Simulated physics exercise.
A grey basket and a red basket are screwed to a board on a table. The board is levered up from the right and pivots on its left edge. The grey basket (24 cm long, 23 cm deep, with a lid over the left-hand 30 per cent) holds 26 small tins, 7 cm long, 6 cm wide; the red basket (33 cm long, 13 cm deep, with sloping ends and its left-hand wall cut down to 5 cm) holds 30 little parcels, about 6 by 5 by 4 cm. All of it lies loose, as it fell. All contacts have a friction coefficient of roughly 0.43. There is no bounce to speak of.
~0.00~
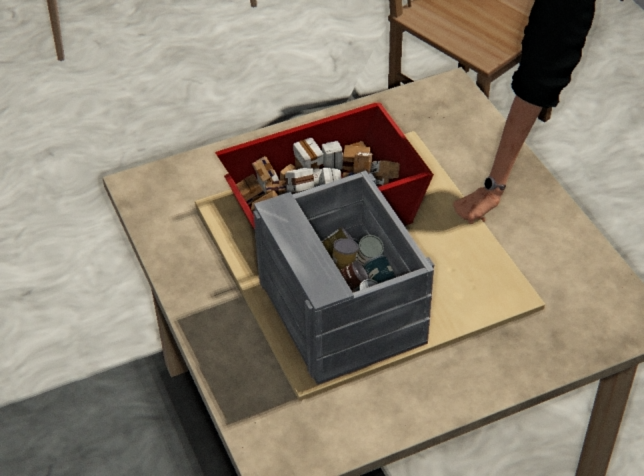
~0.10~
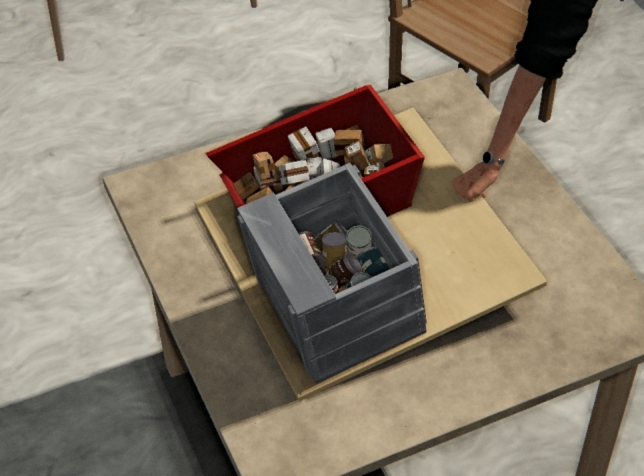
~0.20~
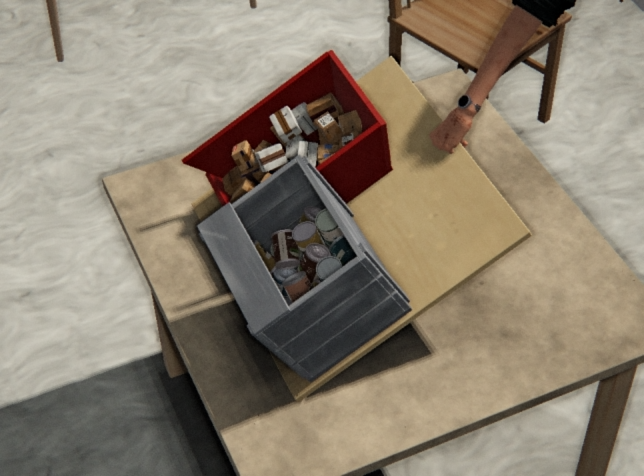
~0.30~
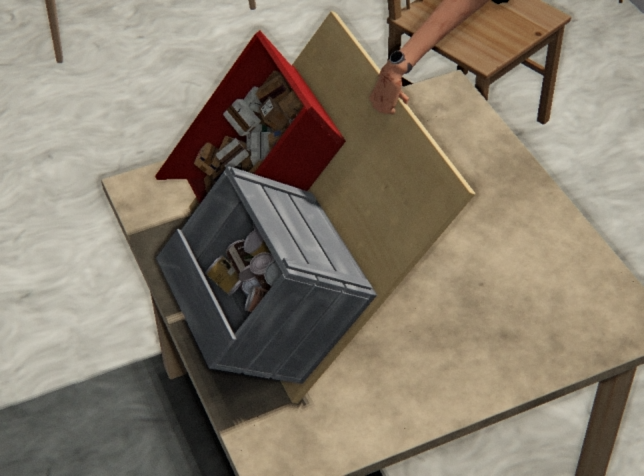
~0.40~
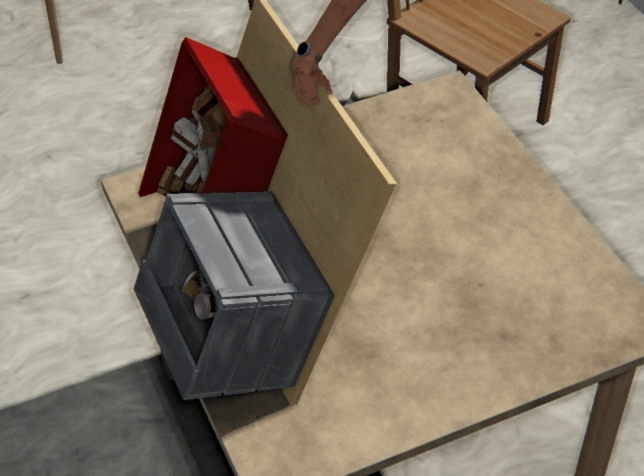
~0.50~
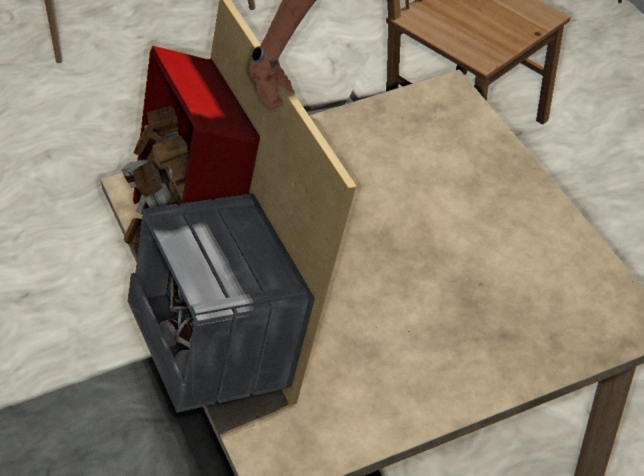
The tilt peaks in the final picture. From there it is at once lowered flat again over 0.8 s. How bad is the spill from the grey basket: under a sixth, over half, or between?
Less than a sixth of the small tins leave the grey basket.
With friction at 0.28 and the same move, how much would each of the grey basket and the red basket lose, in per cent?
In that case grey basket 0, red basket 100 per cent.
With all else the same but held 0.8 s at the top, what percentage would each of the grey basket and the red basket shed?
Then grey basket 0, red basket 90 per cent.
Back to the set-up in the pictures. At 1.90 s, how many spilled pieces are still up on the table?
Some 5 pieces.
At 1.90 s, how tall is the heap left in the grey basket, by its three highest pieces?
Roughly 15 cm high.
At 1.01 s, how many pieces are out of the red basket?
About: Red basket 30.
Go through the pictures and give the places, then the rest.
In the first frame (each is followed by its nearest rim corner in this view, unless another is named; the camera pans a little), grey basket, (320, 307); red basket (by its farthest rim corner), (377, 104); 0° from level; none out.
In the second frame, grey basket, (303, 312); red basket, (367, 87); 8° from level.
In the third frame, grey basket, (260, 330); 27° from level.
In the fourth frame, grey basket, (215, 362); 50° from level.
In the fifth frame, grey basket, (189, 393); 69° from level.
In the sixth frame, grey basket, (181, 405); 77° from level; 3 out, the lowest parcel at (139, 234).
After 0.72 s, tilt 63°; grey basket 26 in, 0 out and red basket 4 in, 26 out.
After 1.01 s, tilt 23°; grey basket 25 in, 1 out and red basket 2 in, 28 out.
After 1.40 s, tilt 0°; grey basket 25 in, 1 out and red basket 2 in, 28 out.
Outcome (at 1.90 s), grey basket 25 in, 1 out and red basket 2 in, 28 out. Asked share, 1 of 26, 4 per cent.
